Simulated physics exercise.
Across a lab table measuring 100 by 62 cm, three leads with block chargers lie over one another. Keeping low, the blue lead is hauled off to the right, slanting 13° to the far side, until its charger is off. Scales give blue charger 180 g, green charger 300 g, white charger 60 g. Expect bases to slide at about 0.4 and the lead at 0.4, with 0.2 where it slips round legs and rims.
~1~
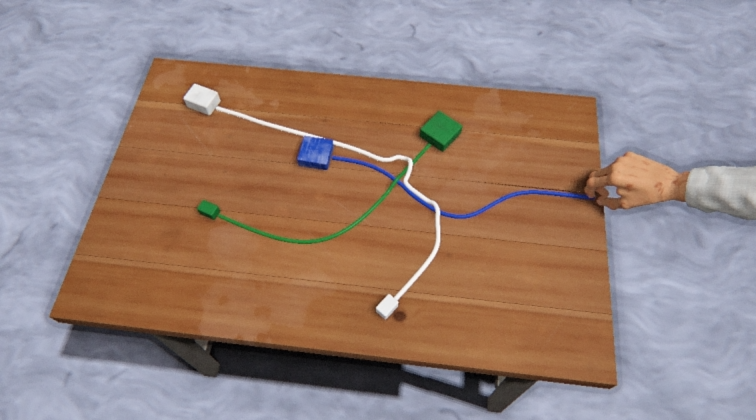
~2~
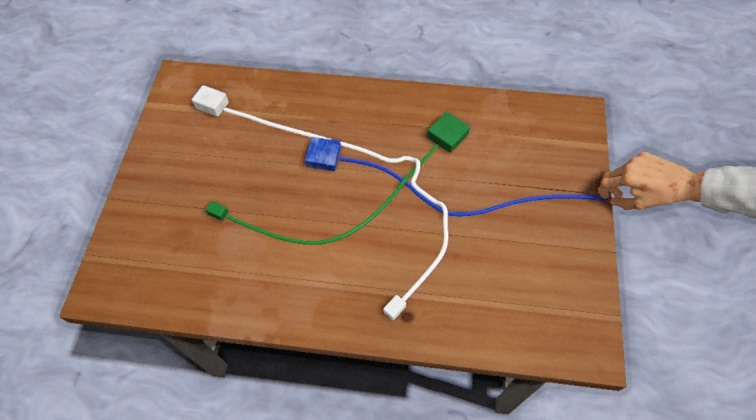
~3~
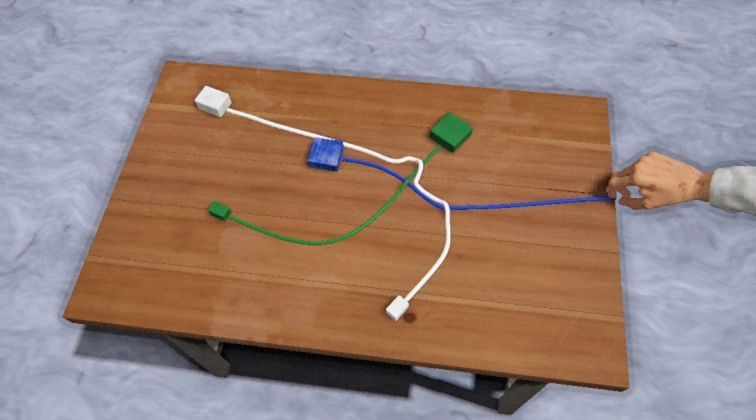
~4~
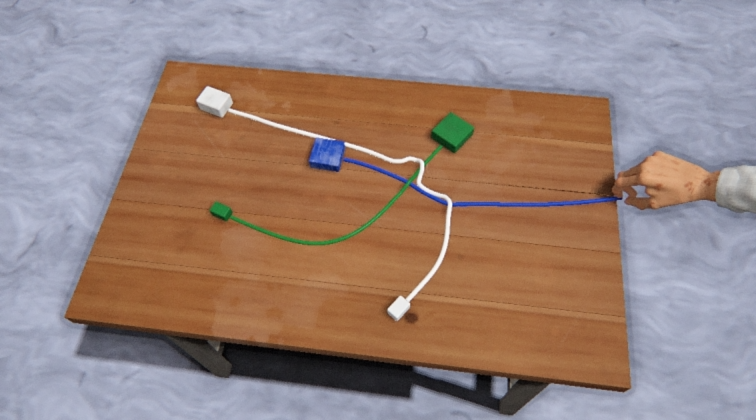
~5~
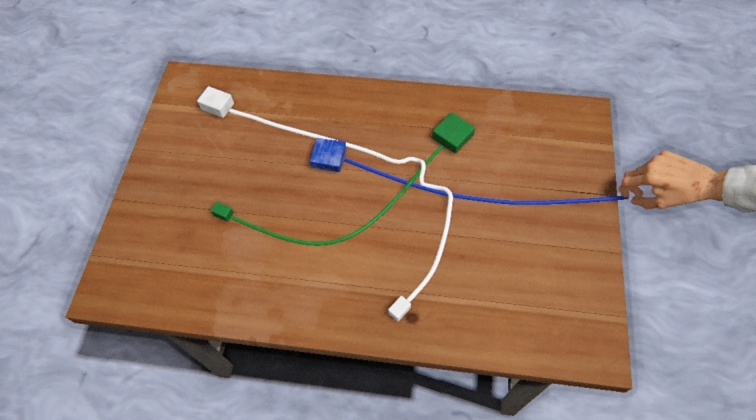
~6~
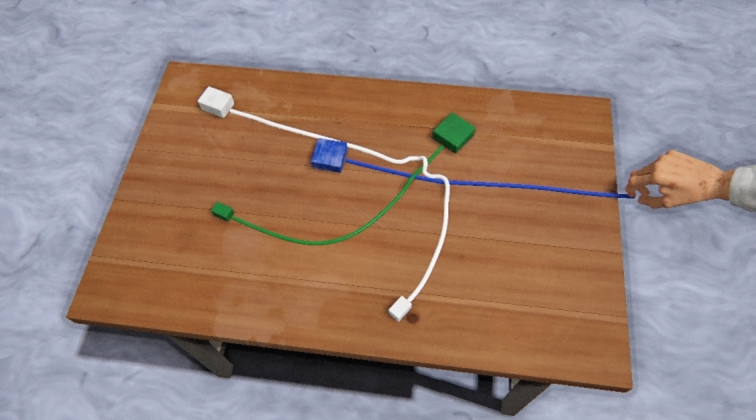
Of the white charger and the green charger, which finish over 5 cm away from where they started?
White charger: Ends up farther; green charger: Ends up farther.
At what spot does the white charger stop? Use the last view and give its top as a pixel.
Rest point, last frame: Approx. (380, 127).
Next, the blue lead's tail end at (447, 169); blue charger 21 cm off its start.
Then, the blue lead's tail end at (553, 166); white charger 17 cm off its start, green charger 8 cm off its start, blue charger 43 cm off its start.
After that, the blue lead has left the top; white charger 26 cm off its start at (331, 119), green charger 14 cm off its start at (522, 135), green plug 68 cm off its start at (569, 183).
Later, the blue lead's tail end at a place out of view; white charger 37 cm off its start, green charger 14 cm off its start, blue charger on its side, 199 cm off its start.
At the end, the blue lead has left the top; white charger 37 cm off its start at (380, 127), green charger 14 cm off its start at (522, 135), blue charger over the edge, green plug 72 cm off its start at (589, 182).
